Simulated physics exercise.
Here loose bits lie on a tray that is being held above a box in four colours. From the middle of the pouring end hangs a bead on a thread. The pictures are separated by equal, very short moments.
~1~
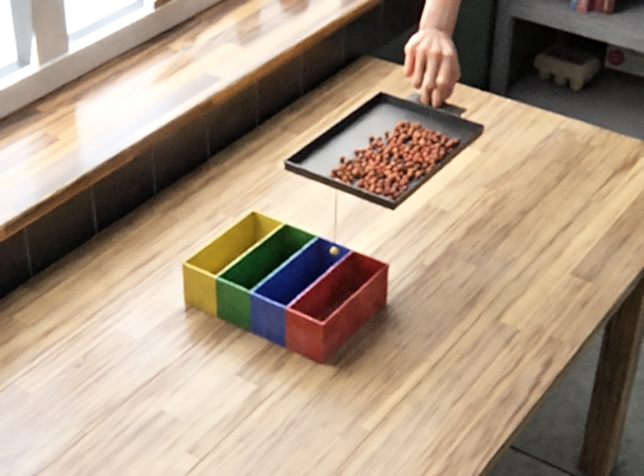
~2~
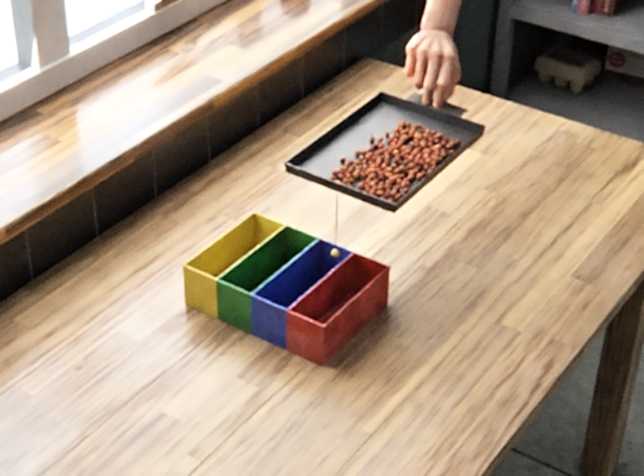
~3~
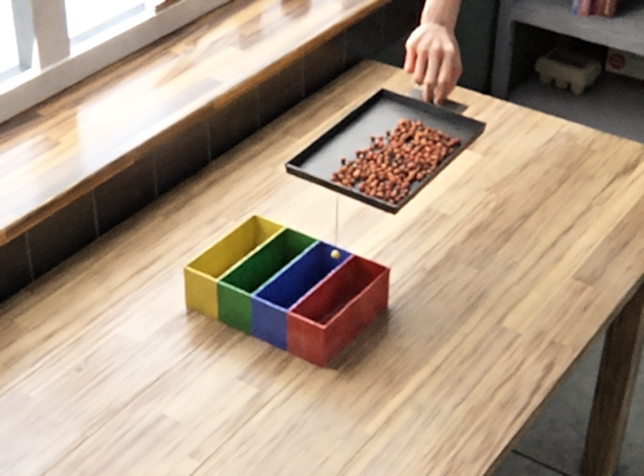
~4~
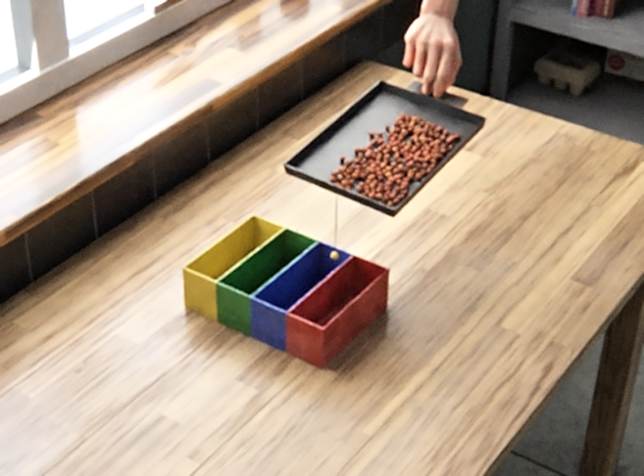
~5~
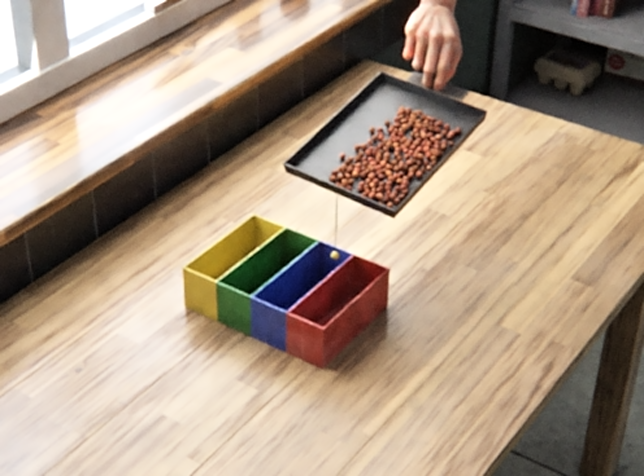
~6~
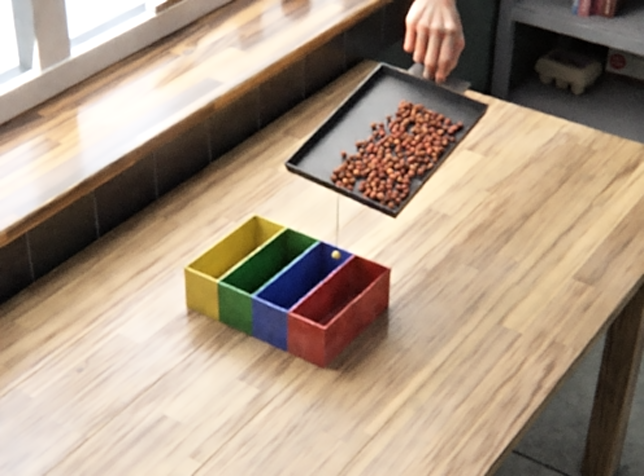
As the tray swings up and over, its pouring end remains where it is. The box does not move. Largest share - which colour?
Red cell.
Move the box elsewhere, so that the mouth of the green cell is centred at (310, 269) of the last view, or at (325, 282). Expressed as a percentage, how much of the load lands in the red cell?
First placement: 50 per cent; second placement: 10 per cent.
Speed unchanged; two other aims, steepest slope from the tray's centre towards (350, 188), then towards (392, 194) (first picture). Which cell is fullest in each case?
First: The cell in red, second: Red.
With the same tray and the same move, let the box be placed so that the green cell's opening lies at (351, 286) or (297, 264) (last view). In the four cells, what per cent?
First try: Around 100 percent; second try: Around 100 percent.
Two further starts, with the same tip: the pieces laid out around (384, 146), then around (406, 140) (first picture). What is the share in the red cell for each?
In order, 40 % then 30 %.
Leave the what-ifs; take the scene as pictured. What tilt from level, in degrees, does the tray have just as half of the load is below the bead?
Somewhere near 105°.
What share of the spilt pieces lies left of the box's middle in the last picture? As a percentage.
It works out at some 0 percent.
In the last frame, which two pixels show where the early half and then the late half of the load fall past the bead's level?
Half one: (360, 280), half two: (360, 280).
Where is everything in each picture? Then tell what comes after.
In the first picture, corners of the pouring end at (285, 160) and (394, 201), level; middle of the load at (396, 159), clay pellets; bead on its thread at (335, 251); yellow cell at (200, 286); green cell at (233, 301); blue cell at (268, 316); red cell at (304, 332).
In the second picture, corners of the pouring end at (286, 162) and (395, 203), level; middle of the load at (397, 160).
In the third picture, corners of the pouring end at (286, 163) and (395, 206), tipped barely, lowest at the right corner; middle of the load at (397, 160).
In the fourth picture, corners of the pouring end at (285, 164) and (394, 208), tipped a little, lowest at the right corner; middle of the load at (397, 158).
In the fifth picture, corners of the pouring end at (285, 163) and (394, 209), tipped a little, lowest at the right corner; middle of the load at (397, 155).
In the sixth picture, corners of the pouring end at (286, 162) and (395, 211), tipped a little, lowest at the right corner; middle of the load at (398, 152); yellow cell at (202, 290); green cell at (235, 305); blue cell at (270, 320); red cell at (306, 336).
Soon, tray tipped steeply; all on the tray.
A while on, tray tipped right over; nearly all on the tray; a stray few falling or outside the box.
Towards the end, tray tipped past a quarter turn; about half in the red cell; a small part in the blue cell; about half falling or outside the box.
Finally, tray tipped past a quarter turn; about half in the red cell; a small part in the blue cell; none in the green cell; none in the yellow cell; about half outside the box.
